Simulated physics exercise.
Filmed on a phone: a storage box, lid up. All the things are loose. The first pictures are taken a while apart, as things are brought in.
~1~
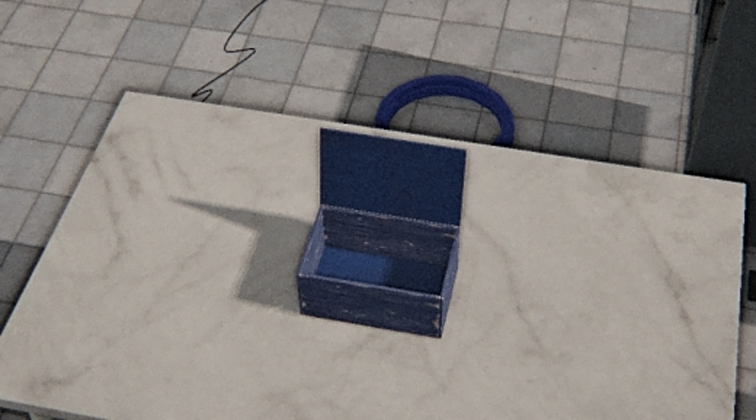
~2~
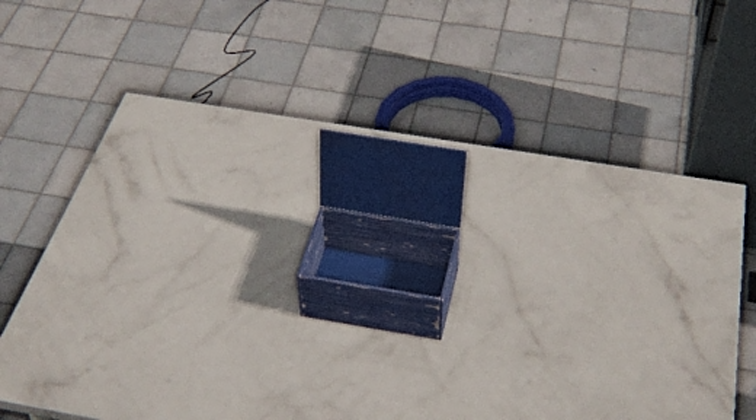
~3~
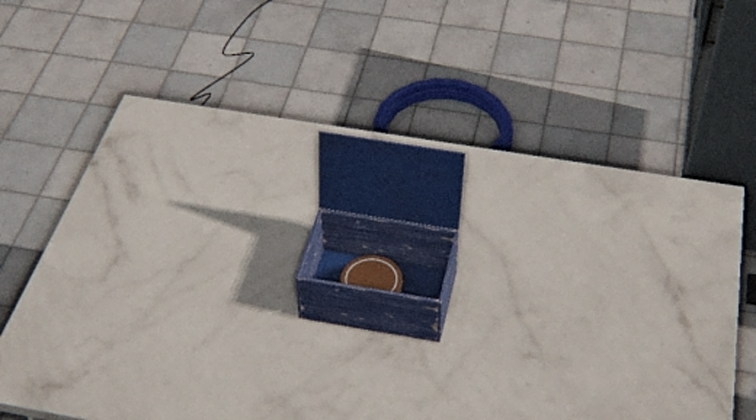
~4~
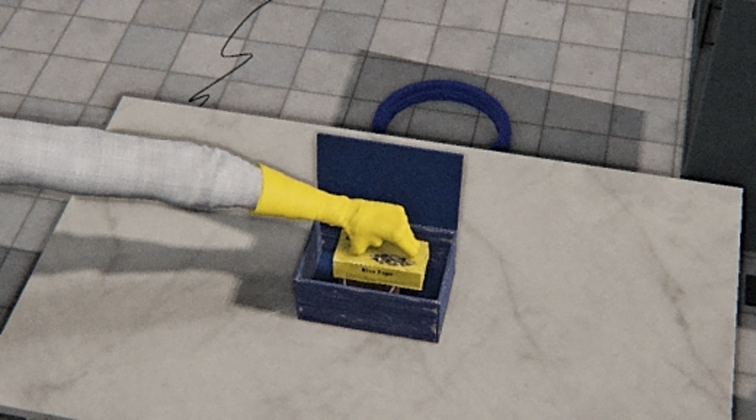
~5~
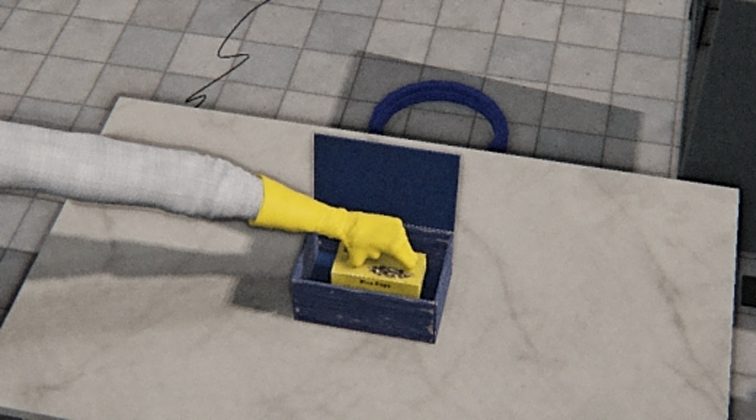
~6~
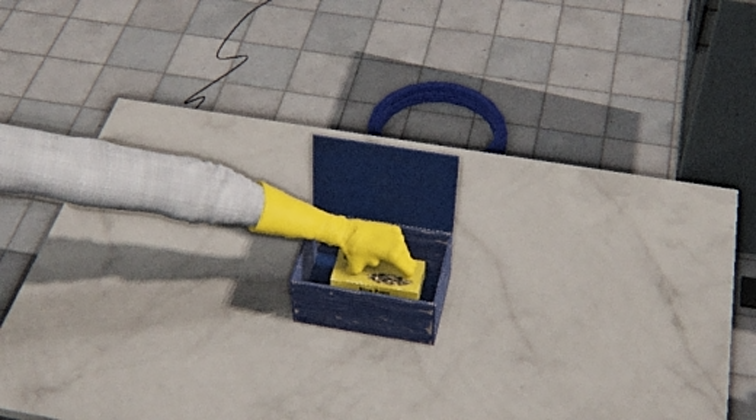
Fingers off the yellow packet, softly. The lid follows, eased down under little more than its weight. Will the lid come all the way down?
Here the lid shuts flat.
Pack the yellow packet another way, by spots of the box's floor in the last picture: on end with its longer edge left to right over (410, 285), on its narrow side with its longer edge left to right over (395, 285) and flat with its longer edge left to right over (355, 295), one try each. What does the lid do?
In the first case it stays ajar; in the second case it is held up; in the third case it closes.
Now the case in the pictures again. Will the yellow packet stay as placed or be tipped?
The yellow packet keeps its pose.
Then, 1.40 s on from there, lid 72° above the rim.
Then, 1.90 s on from there, lid 30° above the rim.
In the end, lid shut; both unmoved. At the end, from the last picture's camera, yellow packet near (378, 279).
